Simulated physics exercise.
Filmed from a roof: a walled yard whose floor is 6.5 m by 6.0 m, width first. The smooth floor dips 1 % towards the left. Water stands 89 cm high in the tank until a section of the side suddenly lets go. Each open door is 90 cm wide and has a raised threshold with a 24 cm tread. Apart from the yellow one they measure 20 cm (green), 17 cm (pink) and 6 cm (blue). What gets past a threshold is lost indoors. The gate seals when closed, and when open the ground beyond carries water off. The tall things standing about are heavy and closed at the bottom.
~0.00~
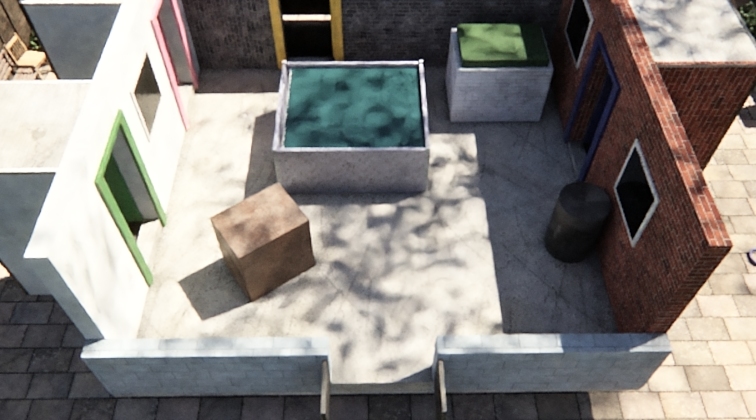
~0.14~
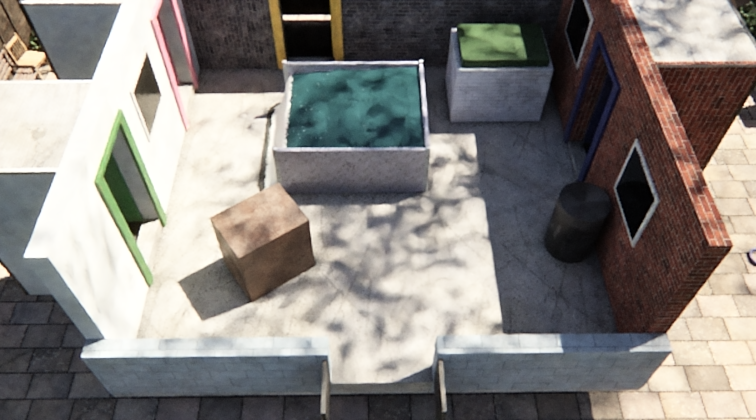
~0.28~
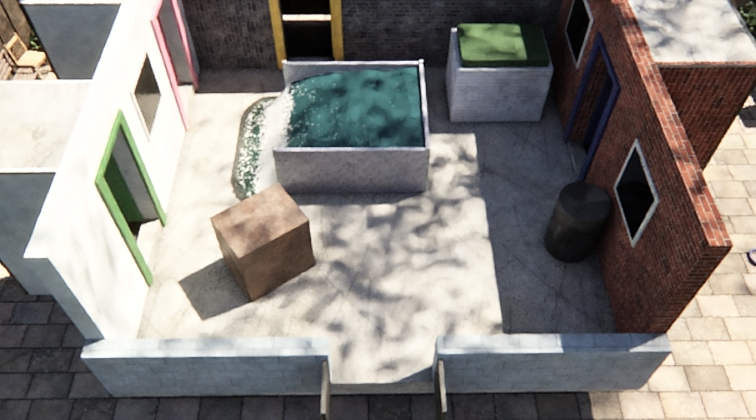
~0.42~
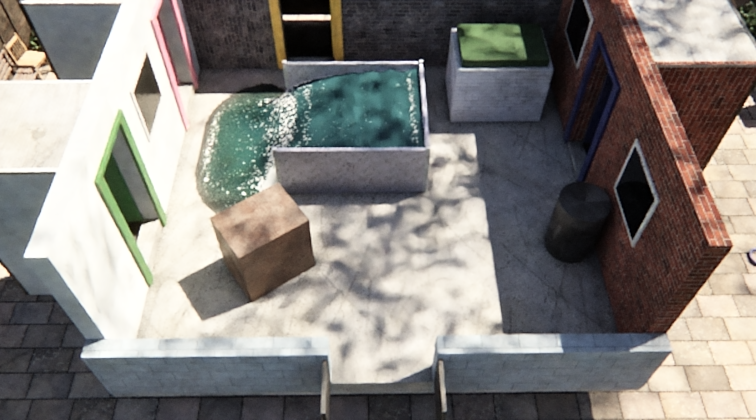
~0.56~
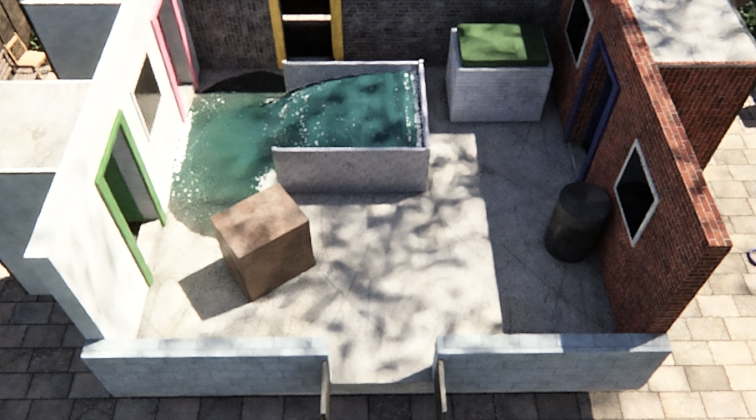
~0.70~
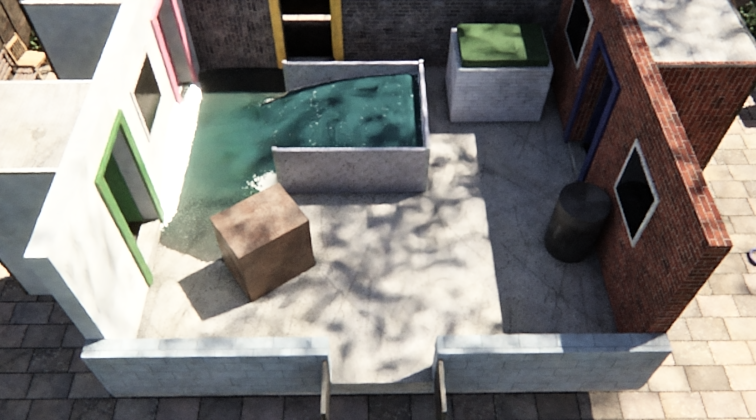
The clip opens on a walled yard with still, blue-green water filling a pale tank near the back. The tank's left side opens and water pours out, foaming, then fans across the floor to the left wall, spreading around the brown box's back edge as the tank's level lowers.
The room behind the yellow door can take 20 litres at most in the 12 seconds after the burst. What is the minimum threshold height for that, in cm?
At least 9 cm or so.
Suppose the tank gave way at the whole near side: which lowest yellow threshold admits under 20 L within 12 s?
Then roughly 6.5 cm.
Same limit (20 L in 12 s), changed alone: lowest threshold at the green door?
Roughly 19 cm at green.
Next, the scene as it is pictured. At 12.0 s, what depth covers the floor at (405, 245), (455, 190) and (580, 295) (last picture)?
In that order: 7, 9 and 7 cm.
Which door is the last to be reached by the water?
Last comes the blue one.
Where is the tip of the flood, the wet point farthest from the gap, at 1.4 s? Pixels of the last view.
At about (130, 369).
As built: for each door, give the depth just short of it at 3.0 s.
In cm: Green 18, pink 35, blue 0, yellow 11.
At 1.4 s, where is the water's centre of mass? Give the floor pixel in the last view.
Around (285, 149).
After 1.4 s water covers 25 % of the floor, deepest (62 cm) near (200, 70); 1 cm at the yellow door, 0 litres in over its 6 cm threshold.
After 3.0 s water covers 50 % of the floor, deepest (42 cm) near (158, 368); 11 cm at the yellow door, 6 litres in over its 6 cm threshold.
After 12.0 s water covers 100 % of the floor, deepest (14 cm) near (289, 284); 10 cm at the yellow door, 64 litres in over its 6 cm threshold.
At the yellow door as built, the water arrived by 1.4 s and peaked near 12 cm at 2.2 s.
With a threshold of 8 cm, 31 litres would have come in within the 12 s; with 11 cm, 7 litres. So under 20 litres takes about 9 cm.
